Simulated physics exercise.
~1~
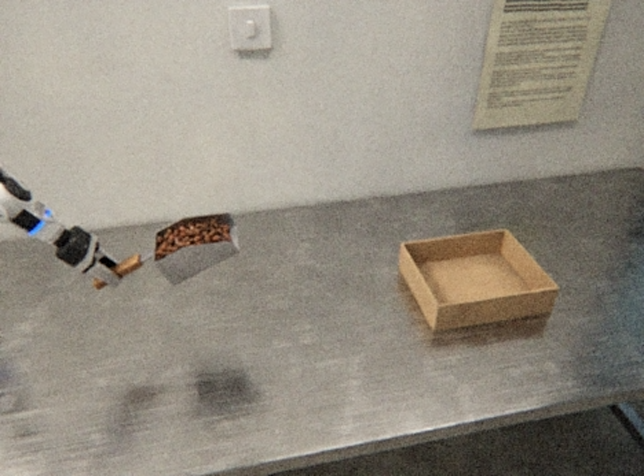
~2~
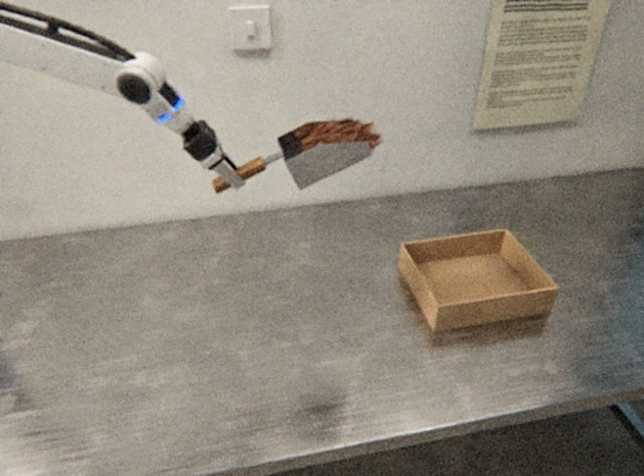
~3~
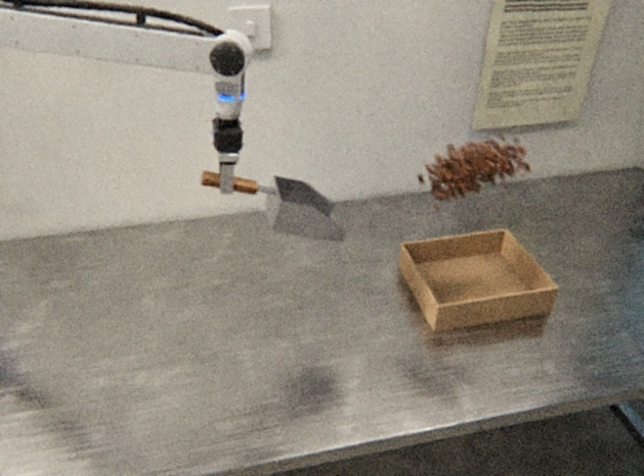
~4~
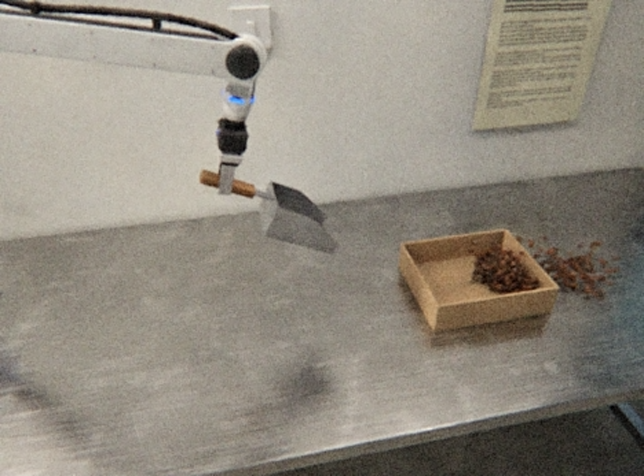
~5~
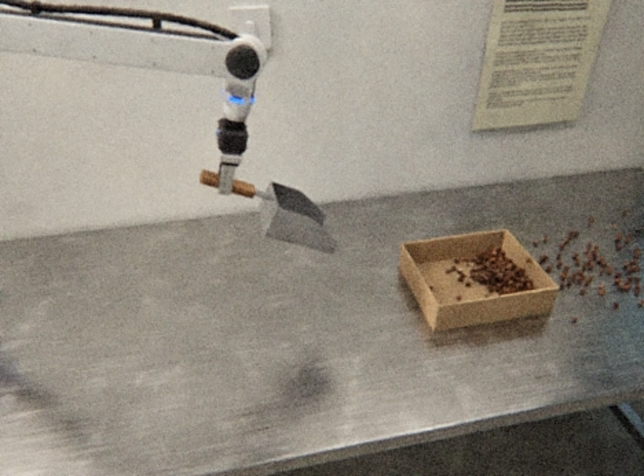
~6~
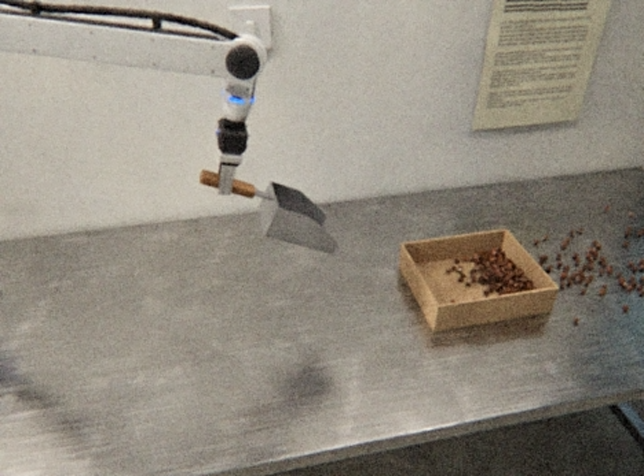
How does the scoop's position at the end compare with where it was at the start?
At the end the scoop is farther to the right and slightly higher in view than it was at the start, though still to the left of the box.
On a metal table against a pale wall, a robot arm swung a scoop of brown pellets up and to the right, flinging them toward an open box, and most landed inside while the rest scattered across the table beyond it.
